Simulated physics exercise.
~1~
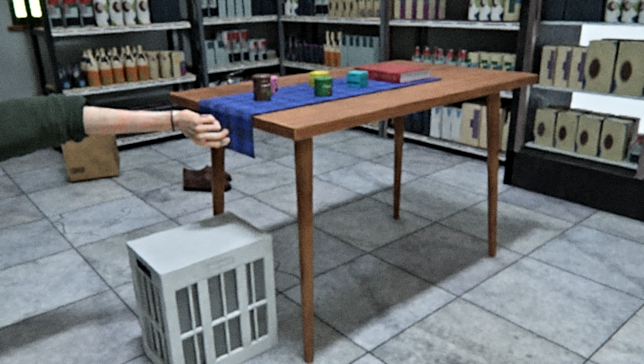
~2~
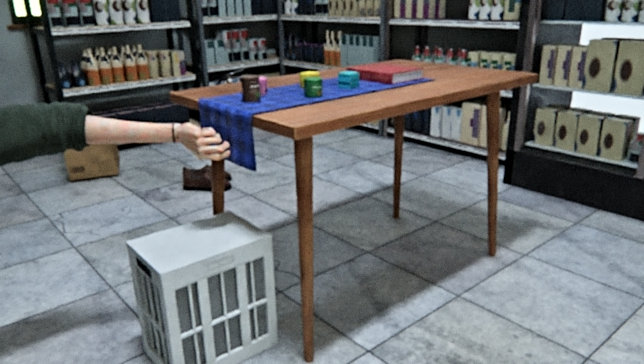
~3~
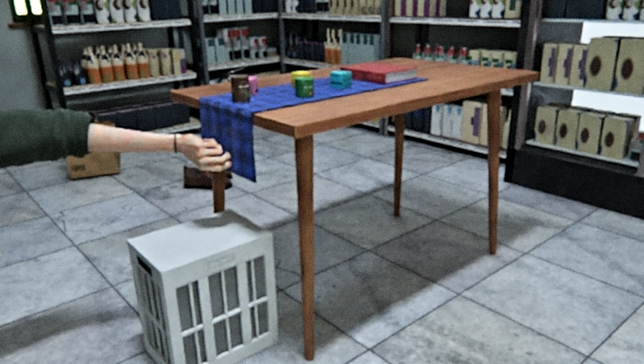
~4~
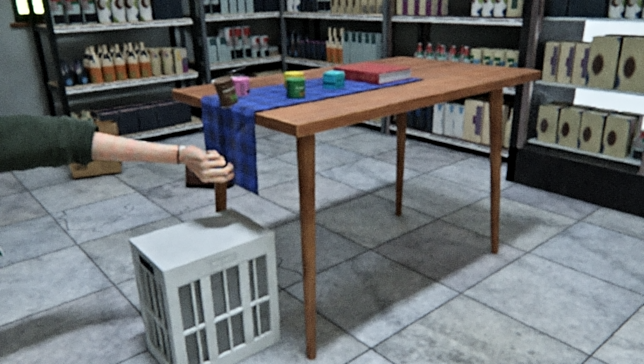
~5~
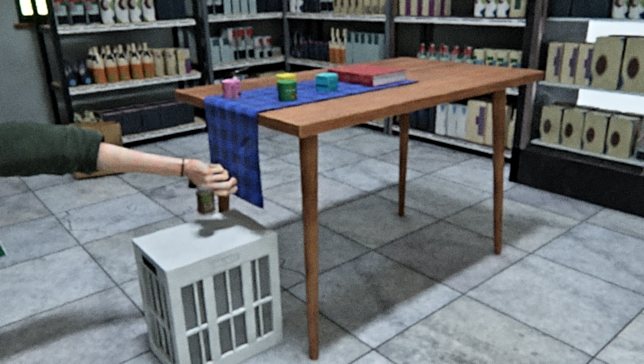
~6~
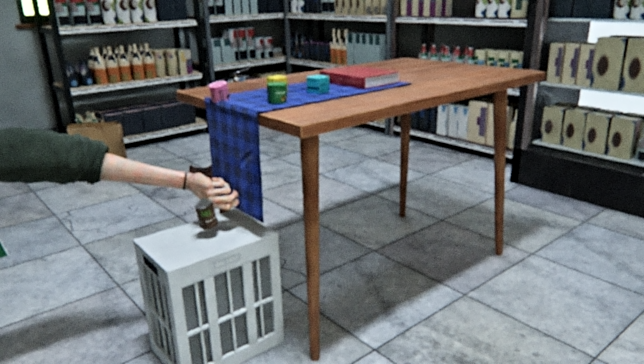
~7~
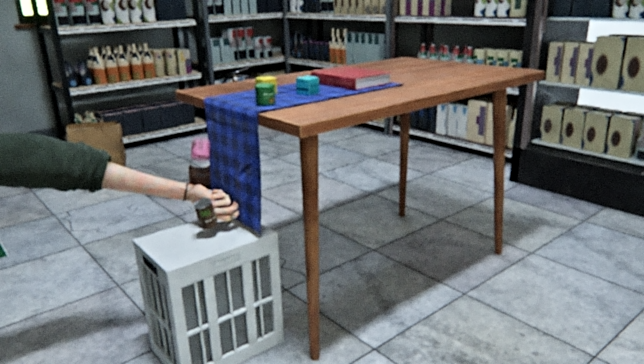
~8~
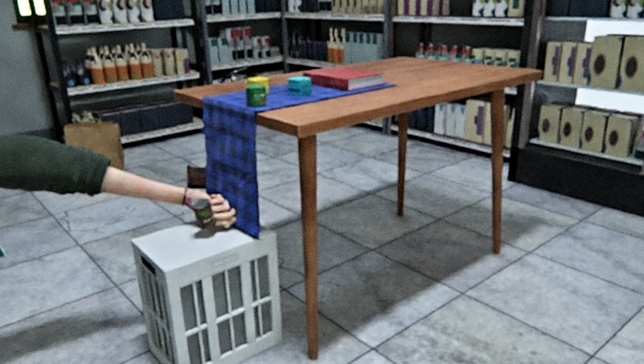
In a shop with shelves of bottles and boxes, a hand drew a blue cloth leftward off a wooden table and down to a white crate, carrying the things on it along until a brown can and then a pink pot fell off the edge.
